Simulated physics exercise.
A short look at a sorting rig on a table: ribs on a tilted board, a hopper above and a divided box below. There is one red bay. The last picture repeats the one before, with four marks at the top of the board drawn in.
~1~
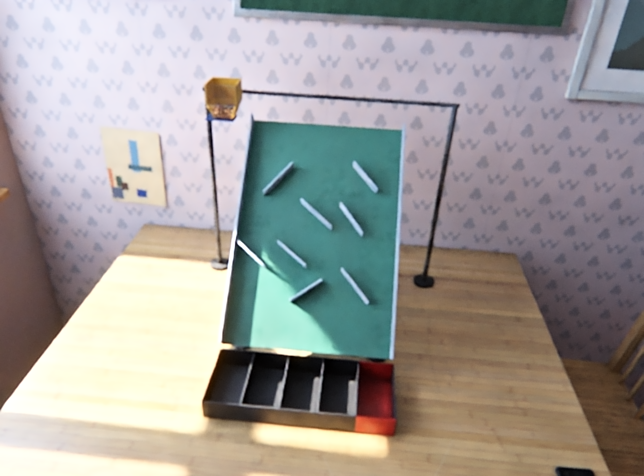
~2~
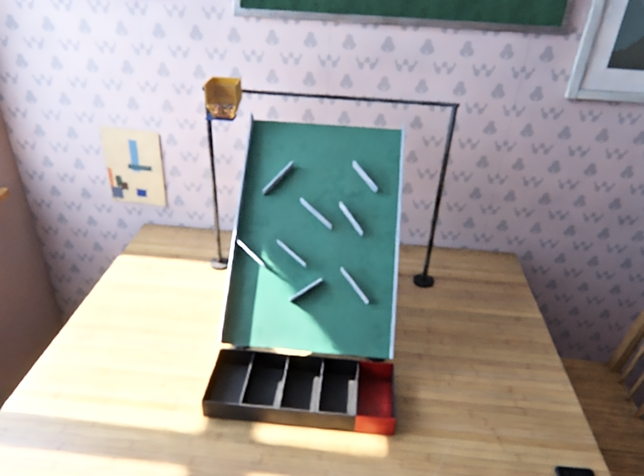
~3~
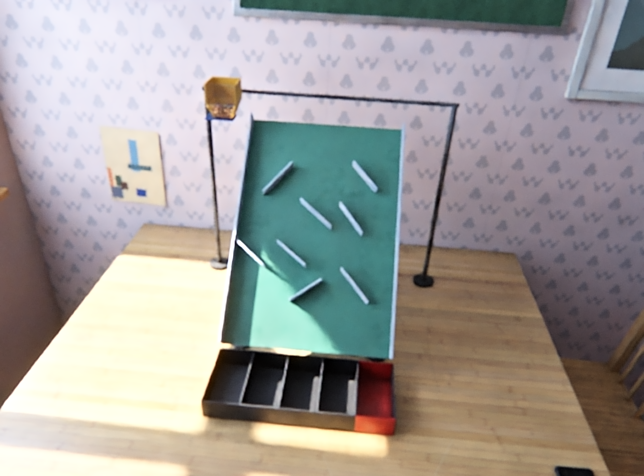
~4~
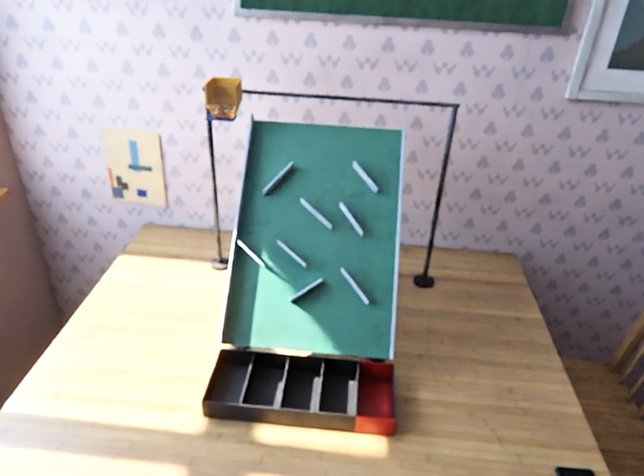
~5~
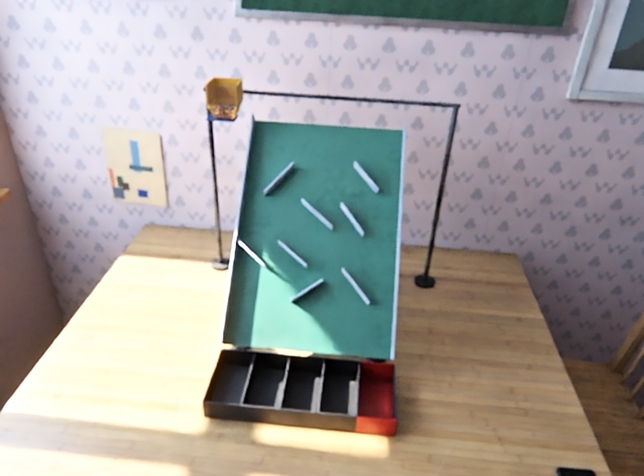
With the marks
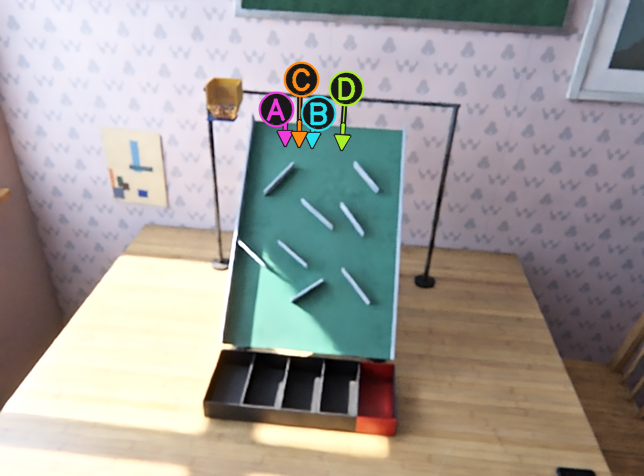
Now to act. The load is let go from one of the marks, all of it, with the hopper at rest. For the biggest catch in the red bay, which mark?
Take D.
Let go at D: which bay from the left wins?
The fifth from the left.
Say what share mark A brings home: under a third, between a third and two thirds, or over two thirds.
It is under a third.
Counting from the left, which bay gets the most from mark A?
It is the second one.
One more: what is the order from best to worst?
The order is D, B, C, A.
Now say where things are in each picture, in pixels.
The first frame shows hopper (225, 111), clay pellets, door shut.
The second frame shows ribs (263, 191) to (293, 161), (354, 161) to (377, 188), (301, 198) to (331, 226).
The third frame shows ribs (340, 202) to (362, 232), (236, 239) to (264, 265), (277, 240) to (305, 264).
The fourth frame shows ribs (289, 300) to (322, 279), (342, 268) to (368, 302).
The fifth frame shows red bay (376, 425), number 5 of 5 from the left.
On the marked copy, mark A meets the board at (285, 140); mark B meets the board at (312, 142); mark C meets the board at (299, 141); mark D meets the board at (342, 144).
With A, about a tenth in the red bay, almost all in other bays.
With B, roughly two thirds in the red bay, roughly a third in other bays, just a few outside the box.
With C, roughly a third in the red bay, roughly two thirds in other bays.
With D, the larger part in the red bay, about a tenth in other bays.
